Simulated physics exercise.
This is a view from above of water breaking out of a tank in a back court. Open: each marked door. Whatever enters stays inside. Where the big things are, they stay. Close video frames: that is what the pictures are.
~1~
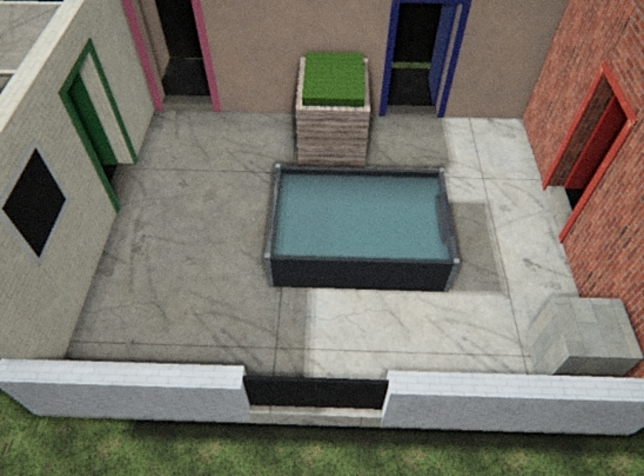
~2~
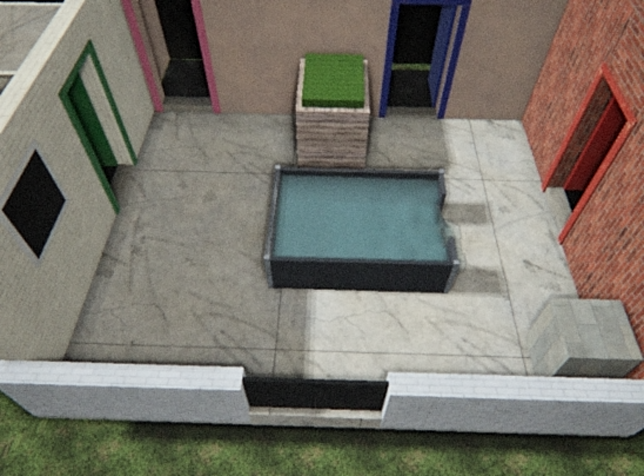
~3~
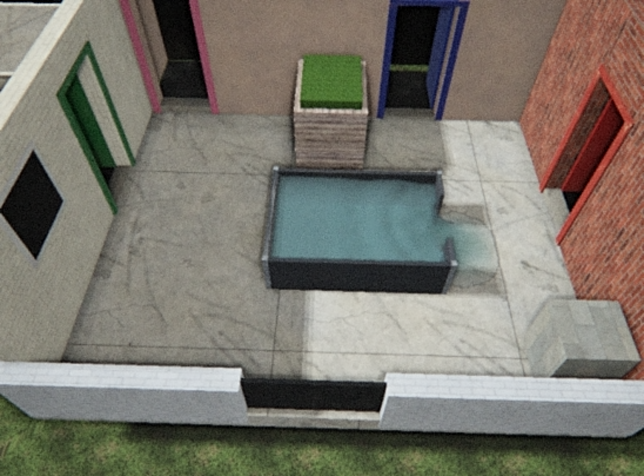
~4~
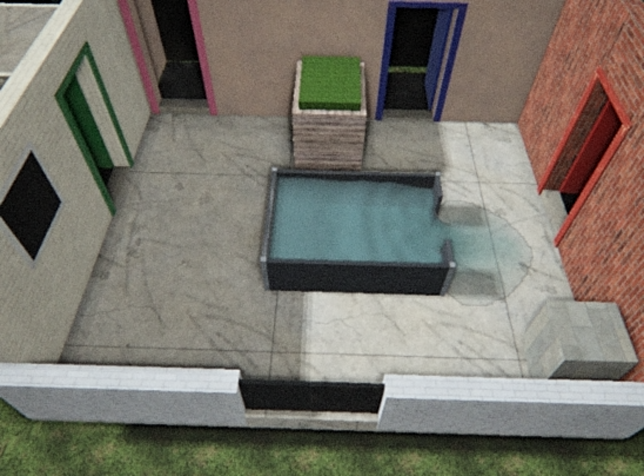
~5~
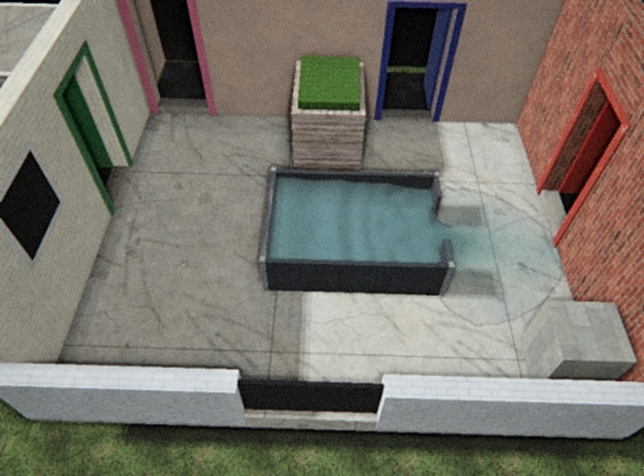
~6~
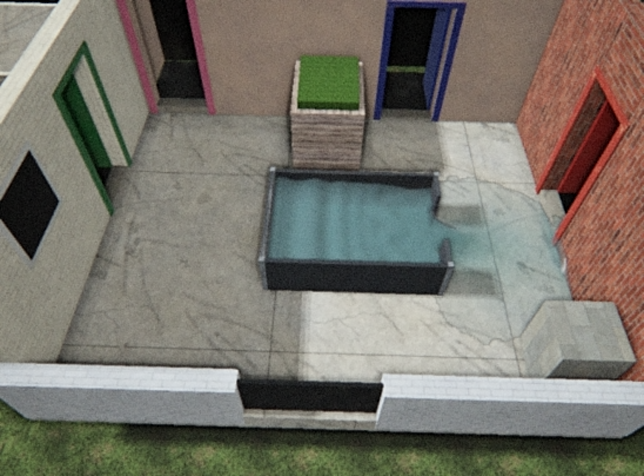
Rectangular water tank in a walled courtyard opening at its right side, water pouring out and spreading across paving toward the red-framed doorway.
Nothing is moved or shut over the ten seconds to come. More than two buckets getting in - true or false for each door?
Green door: False; pink door: False; red door: True; blue door: True.
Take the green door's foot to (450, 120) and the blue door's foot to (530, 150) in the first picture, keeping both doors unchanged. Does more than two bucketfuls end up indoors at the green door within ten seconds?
As it turns out, the green one runs over.
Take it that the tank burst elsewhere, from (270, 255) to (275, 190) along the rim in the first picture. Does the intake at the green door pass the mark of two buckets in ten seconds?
As far as I can tell, the green door breaks the threshold.
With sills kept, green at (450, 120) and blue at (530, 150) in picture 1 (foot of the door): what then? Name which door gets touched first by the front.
The answer is the one in red.
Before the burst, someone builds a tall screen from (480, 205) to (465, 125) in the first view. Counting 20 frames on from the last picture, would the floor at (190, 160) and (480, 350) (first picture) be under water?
Result, in order: Bone-dry / swamped.
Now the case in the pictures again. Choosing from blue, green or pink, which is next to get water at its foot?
That's the blue one.
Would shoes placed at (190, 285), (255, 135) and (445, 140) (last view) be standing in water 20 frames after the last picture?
As listed, the points end up high and dry, high and dry and soaked.
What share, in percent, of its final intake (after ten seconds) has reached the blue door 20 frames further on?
My figure is 0 in a hundred.
A moment on, water covers 20 % of the floor; the green door not reached, the pink door not reached, the red door over two buckets in, the blue door not reached.
Next, water covers 20 % of the floor; the green door not reached, the pink door not reached, the red door over two buckets in, the blue door not reached.
Then, water covers 40 % of the floor; the green door not reached, the pink door not reached, the red door far over two buckets in, the blue door wet at the sill, nothing in.
Later, water covers 65 % of the floor; the green door not reached, the pink door not reached, the red door far over two buckets in, the blue door under two buckets in.
In the end, water covers 90 % of the floor; the green door wet at the sill, nothing in, the pink door wet at the sill, nothing in, the red door far over two buckets in, the blue door over two buckets in.
